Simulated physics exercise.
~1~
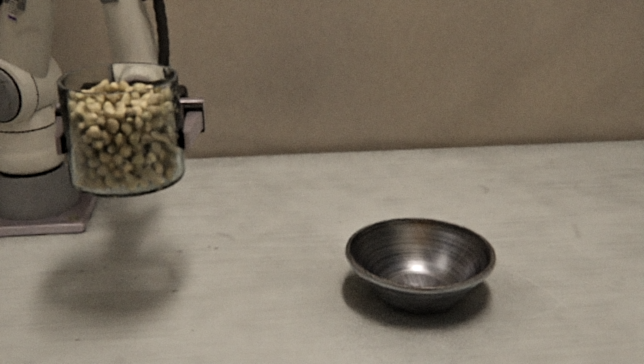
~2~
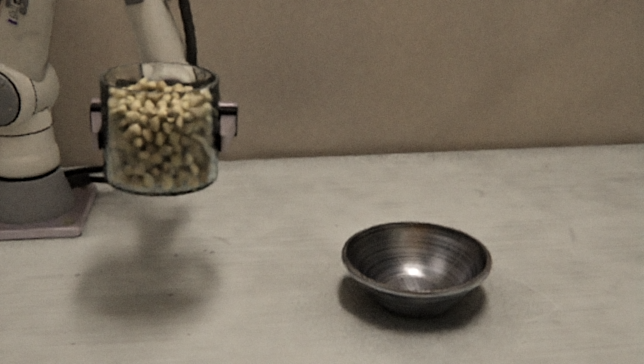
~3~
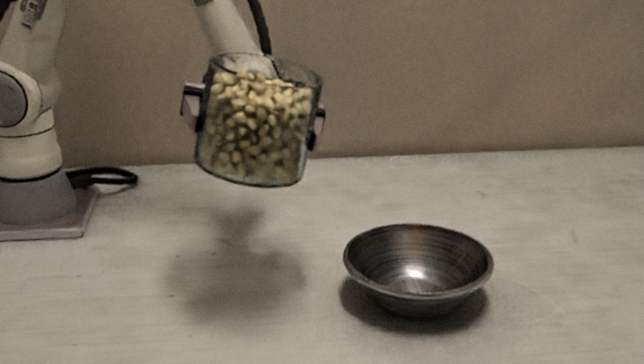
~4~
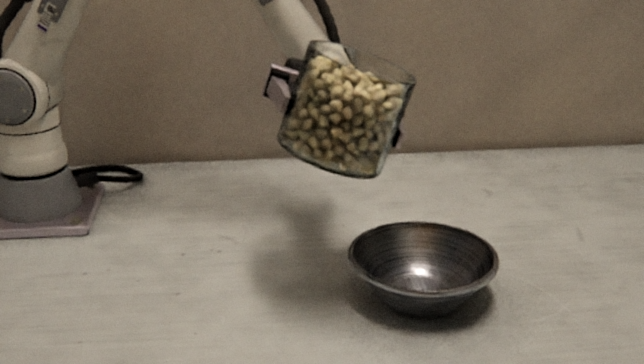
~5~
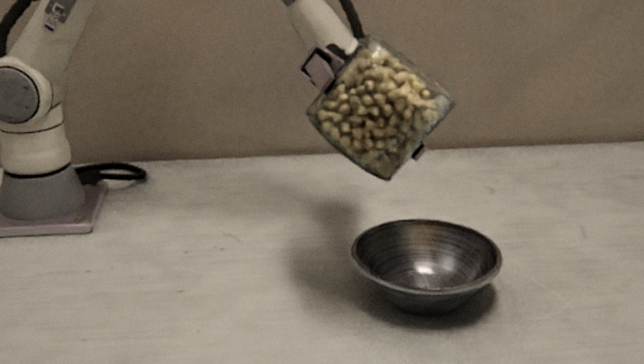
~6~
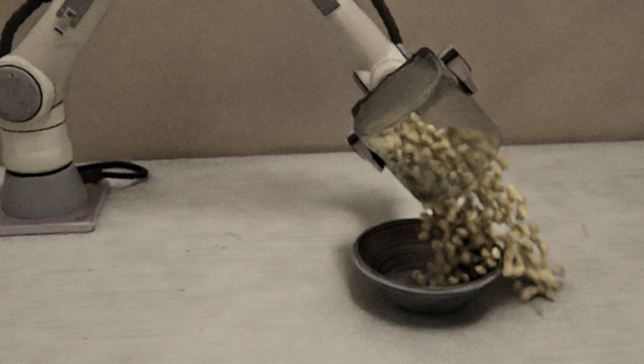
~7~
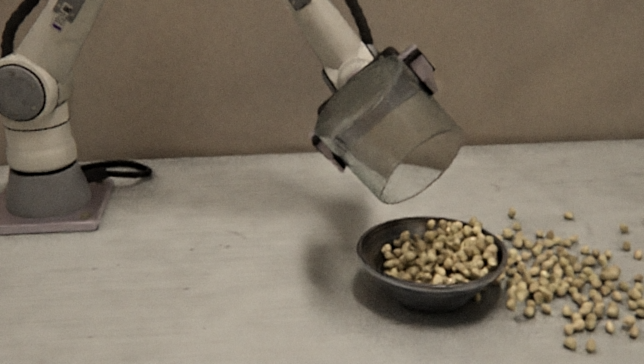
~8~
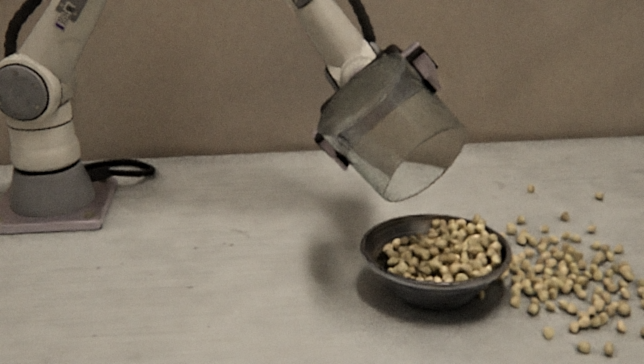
A robot arm carried a clear cup full of dried beans to the right and tipped it over a dark metal bowl, sending them pouring out; most landed in the bowl, but many scattered across the table to its right.
